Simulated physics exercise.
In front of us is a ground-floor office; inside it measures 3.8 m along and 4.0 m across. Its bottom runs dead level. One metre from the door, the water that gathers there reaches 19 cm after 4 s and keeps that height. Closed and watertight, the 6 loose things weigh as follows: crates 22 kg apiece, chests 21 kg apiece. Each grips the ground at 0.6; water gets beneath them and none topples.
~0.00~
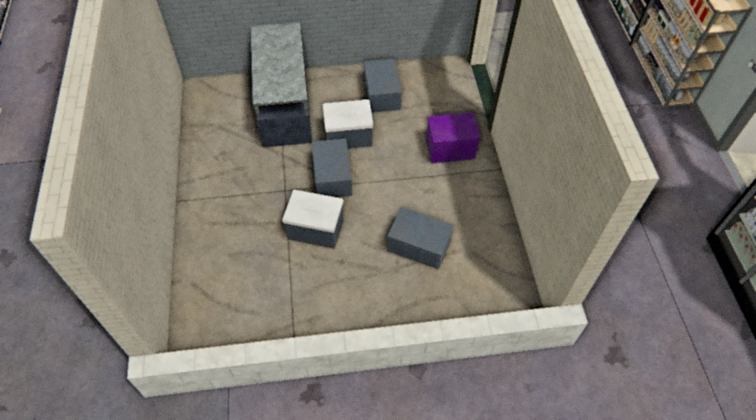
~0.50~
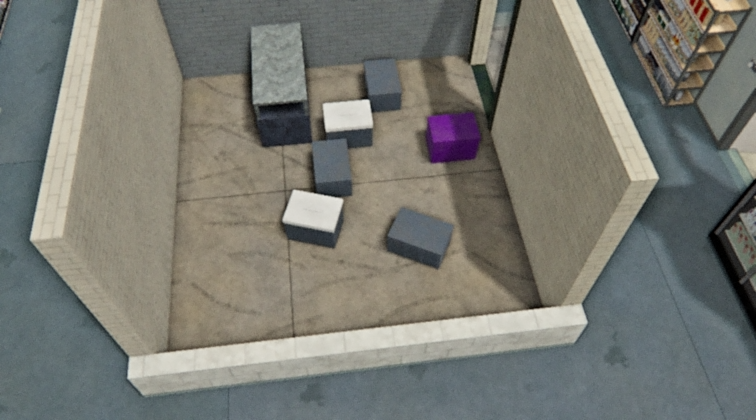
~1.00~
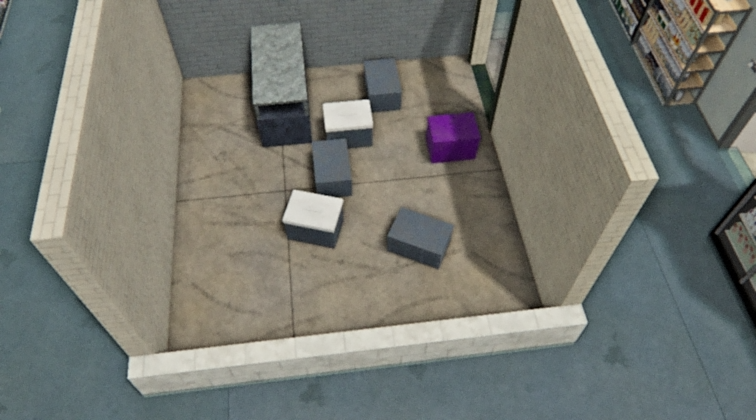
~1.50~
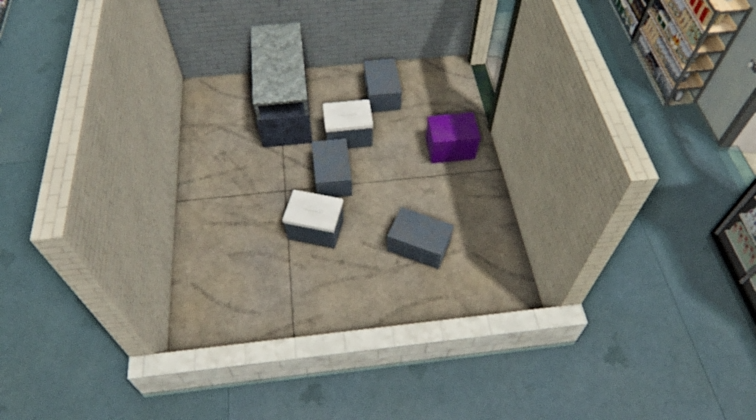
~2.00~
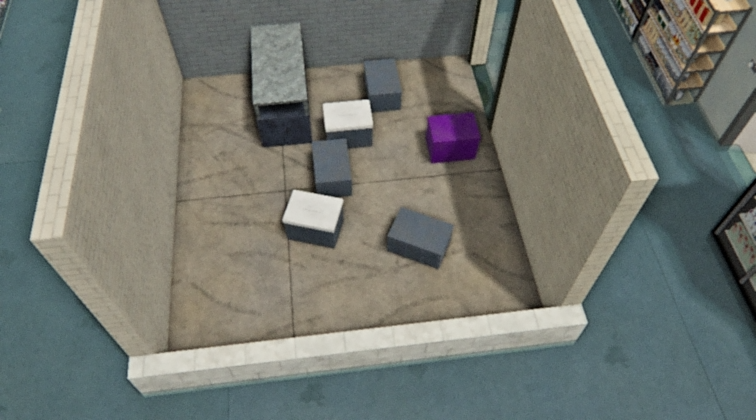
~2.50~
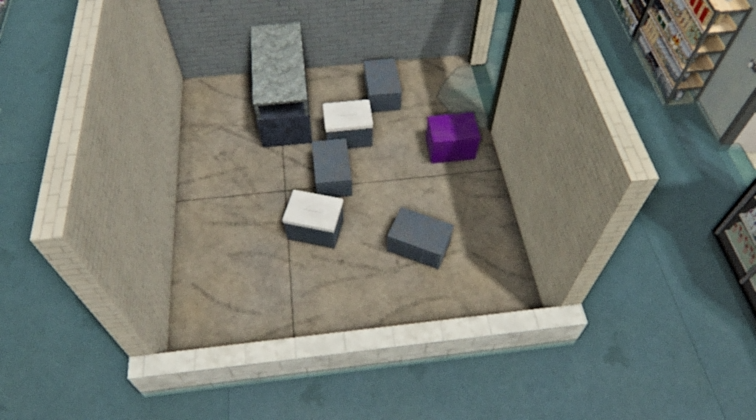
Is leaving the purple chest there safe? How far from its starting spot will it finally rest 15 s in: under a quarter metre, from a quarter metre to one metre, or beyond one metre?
Looks like it will get pushed a little way.
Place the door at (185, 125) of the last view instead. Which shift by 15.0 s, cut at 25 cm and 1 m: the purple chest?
Result for the purple chest - essentially stationary.
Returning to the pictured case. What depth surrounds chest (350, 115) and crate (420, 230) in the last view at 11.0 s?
Around 8 cm and 9 cm.
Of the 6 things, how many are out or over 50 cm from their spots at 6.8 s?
By then the count is 1.
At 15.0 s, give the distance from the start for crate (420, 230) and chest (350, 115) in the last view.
In that order: 80 cm, 250 cm.
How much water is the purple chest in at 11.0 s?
Roughly 7 cm deep.
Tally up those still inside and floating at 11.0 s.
0 at that moment.
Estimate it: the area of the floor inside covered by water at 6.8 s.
About 8.5 m2 is covered.
After 3.5 s the purple chest is near (454, 127), 0.0 m from its start, aground; 0 afloat.
After 6.8 s the purple chest is near (454, 127), 0.0 m from its start, aground; 2 afloat.
After 11.0 s the purple chest is near (454, 133), 0.1 m from its start, aground; 0 afloat.
After 15.0 s the purple chest is near (420, 161), 0.7 m from its start, afloat; 4 afloat.
